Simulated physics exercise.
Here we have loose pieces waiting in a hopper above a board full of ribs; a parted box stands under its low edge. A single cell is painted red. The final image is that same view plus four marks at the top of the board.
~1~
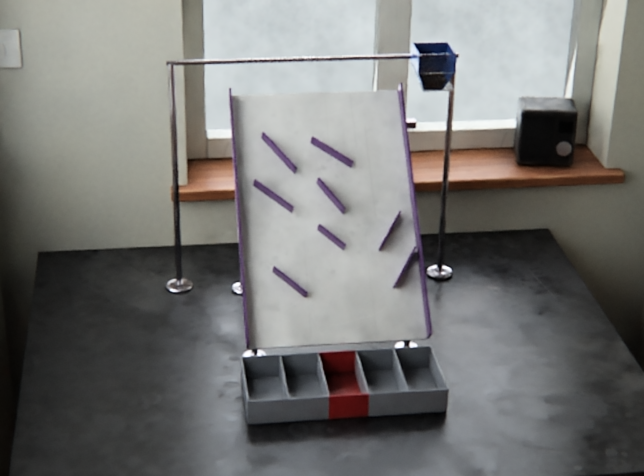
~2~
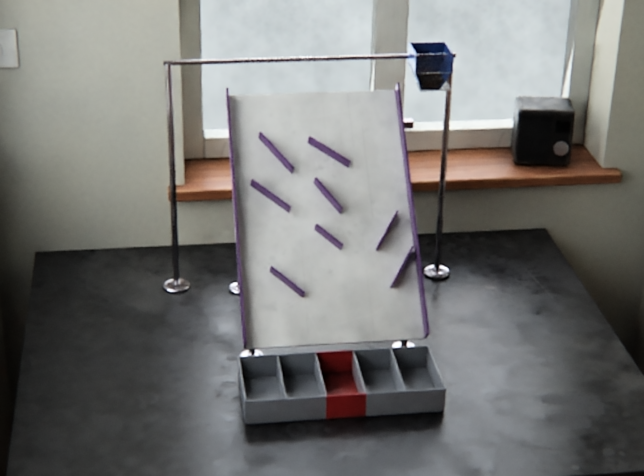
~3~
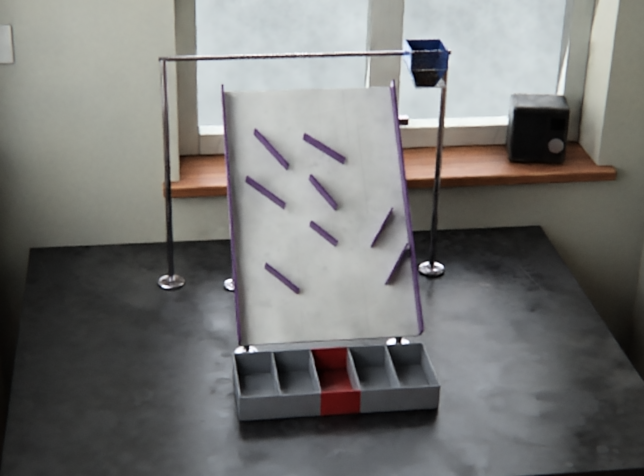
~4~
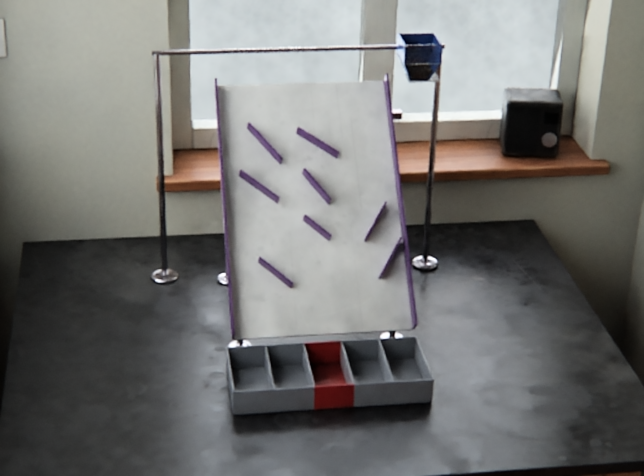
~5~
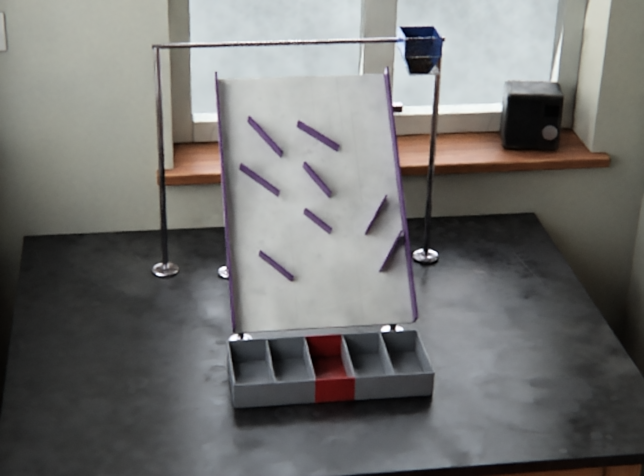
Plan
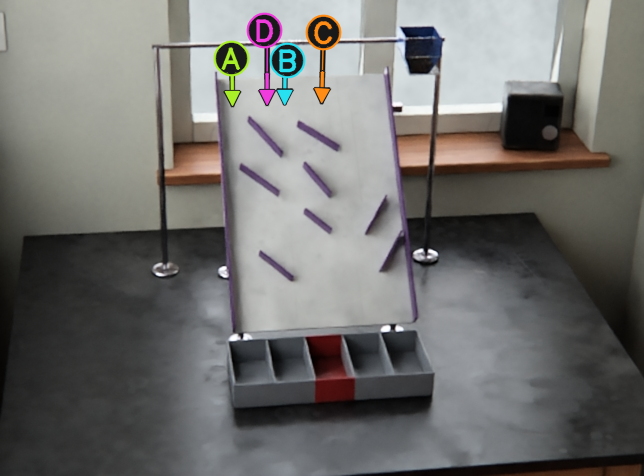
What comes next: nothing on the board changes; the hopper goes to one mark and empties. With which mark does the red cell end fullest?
Mark C.
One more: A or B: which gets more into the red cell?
B it is.
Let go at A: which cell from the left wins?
The first.
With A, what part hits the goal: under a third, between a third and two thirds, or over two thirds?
Under a third.
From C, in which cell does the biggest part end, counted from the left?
It is the third one.
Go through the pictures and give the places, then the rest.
In the first frame, hopper near (432, 80), allspice berries, door shut.
In the second frame, ribs (260, 132) to (293, 168), (309, 136) to (351, 162), (252, 179) to (291, 207).
In the third frame, ribs (311, 174) to (337, 205), (311, 221) to (338, 242), (373, 243) to (393, 207).
In the fourth frame, ribs (259, 257) to (293, 283), (381, 274) to (401, 237).
In the fifth frame, red cell near (335, 388), number 3 of 5 from the left.
On the marked copy, mark A meets the board at (232, 100); mark B meets the board at (284, 99); mark C meets the board at (321, 97); mark D meets the board at (267, 99).
With A, a small share in the red cell, the bulk in other cells, only a few outside the box.
With B, close to a third in the red cell, close to two thirds in other cells, only a few outside the box.
With C, the bulk in the red cell, close to a quarter in other cells.
With D, close to a quarter in the red cell, the bulk in other cells.
